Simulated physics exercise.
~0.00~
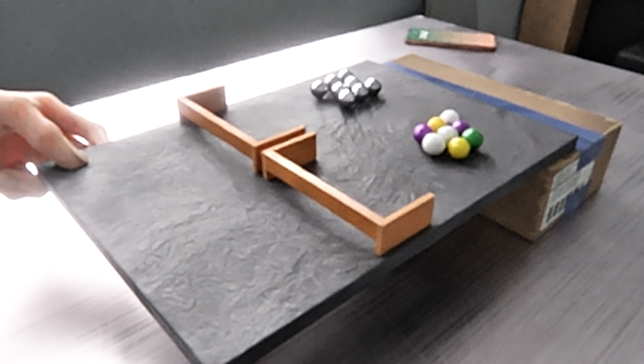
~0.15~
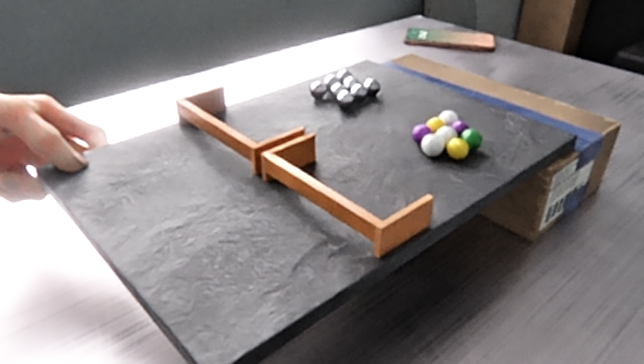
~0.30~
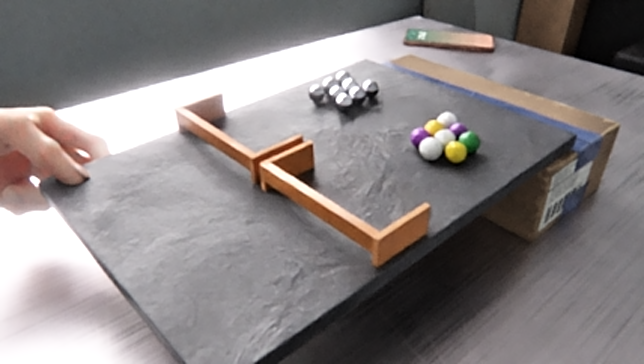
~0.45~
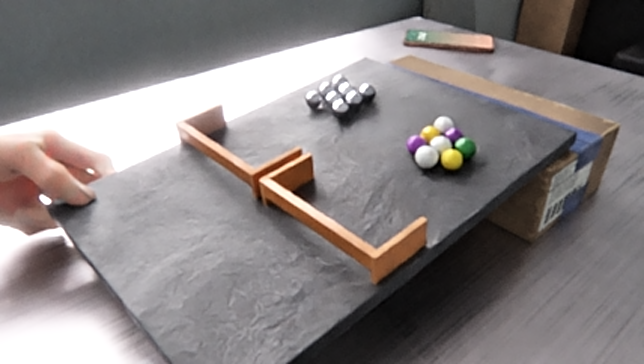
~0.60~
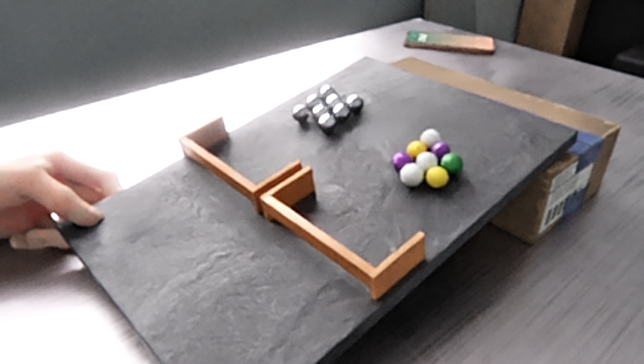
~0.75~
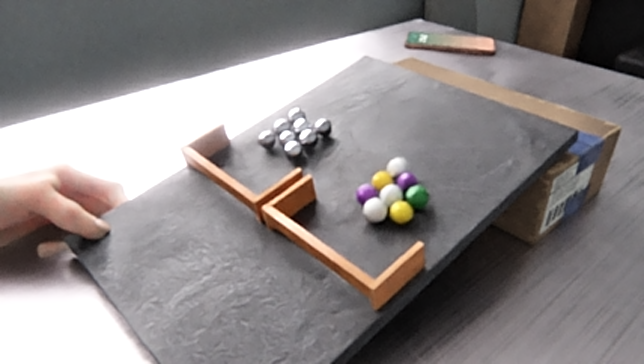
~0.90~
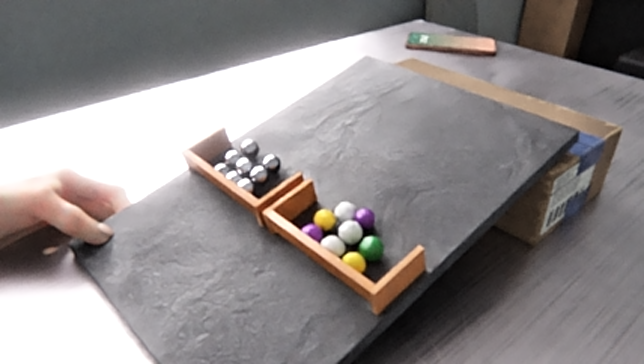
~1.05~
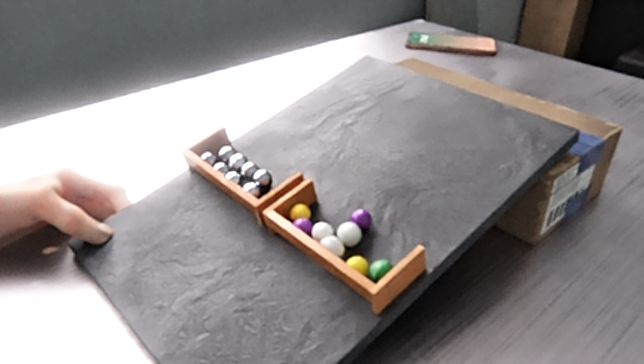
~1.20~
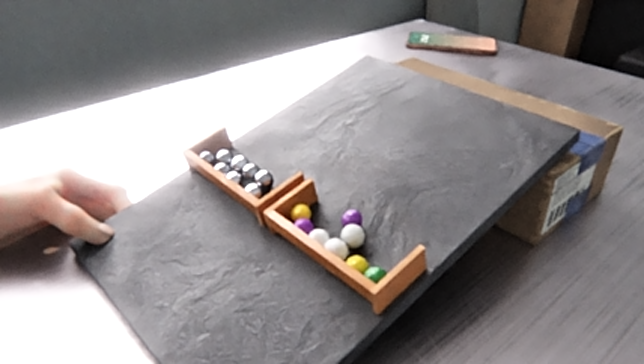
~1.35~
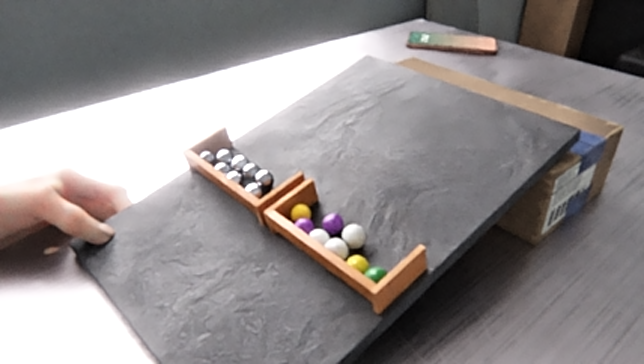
A dark board propped on a cardboard box tipped down to the left as a hand lowered its end, and a cluster of colourful balls and one of silvery balls rolled down together and stopped against two orange wooden barriers.
